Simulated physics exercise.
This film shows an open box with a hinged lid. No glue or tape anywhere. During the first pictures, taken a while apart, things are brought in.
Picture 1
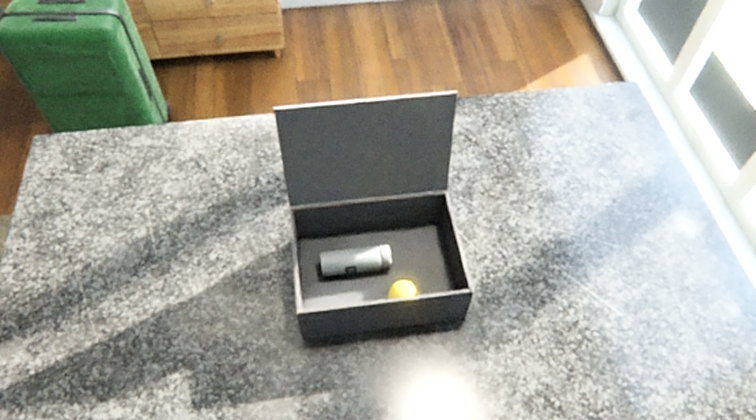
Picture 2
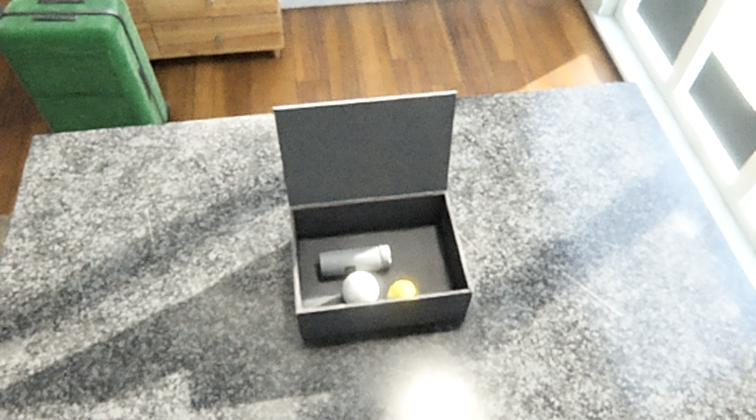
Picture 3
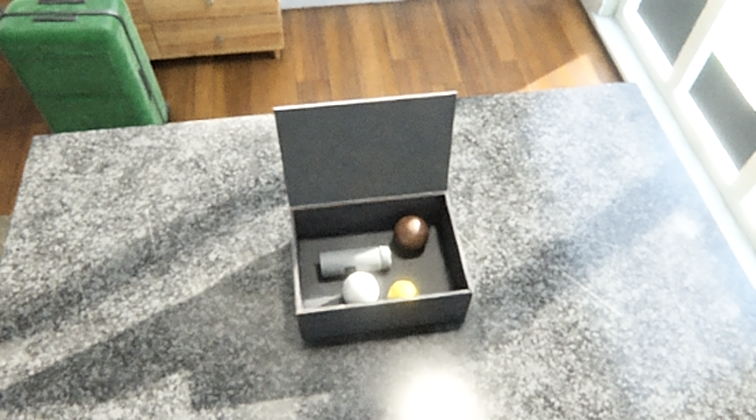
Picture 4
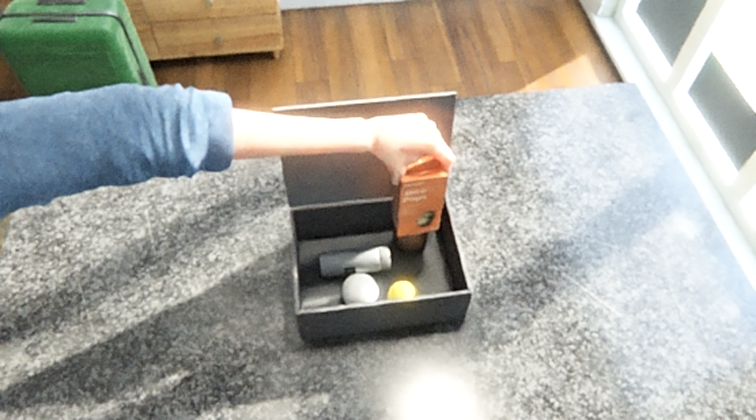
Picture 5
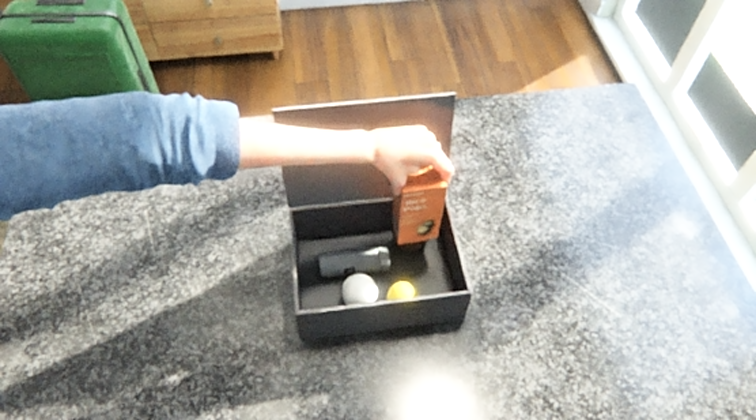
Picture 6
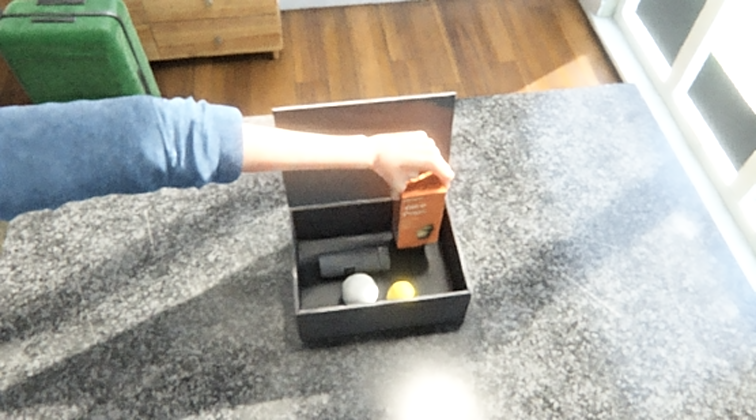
The video shows an open box holding a grey cylindrical object and a small yellow ball; a white rounded object and a brown ball appear inside, then a blue-sleeved arm lowers an orange carton slightly into the back right.
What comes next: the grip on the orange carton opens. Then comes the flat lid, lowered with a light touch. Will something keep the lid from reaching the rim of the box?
The lid never seats.
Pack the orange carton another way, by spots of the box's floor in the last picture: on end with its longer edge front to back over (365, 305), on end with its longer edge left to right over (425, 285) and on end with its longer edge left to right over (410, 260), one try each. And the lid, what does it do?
Case one lid shut, case two lid open, case three lid open.
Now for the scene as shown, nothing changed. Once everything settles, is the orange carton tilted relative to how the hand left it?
The orange carton ends up leaning.
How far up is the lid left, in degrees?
About 14° above the rim.
Then, 0.60 s past the last view, orange carton rocked 45° from its first pose near (424, 270).
Then, 1.60 s past the last view, lid 57° above the rim; orange carton rocked 46° from its first pose near (424, 270); yellow lemon displaced a little.
Then, 2.00 s past the last view, lid 15° above the rim; orange carton rocked 46° from its first pose near (424, 270); yellow lemon displaced a little.
Finally, lid 15° above the rim; down or leaning hard in the box, orange carton; the other 4 still in place. Final places as the last picture's camera would see them, orange carton near (424, 270).
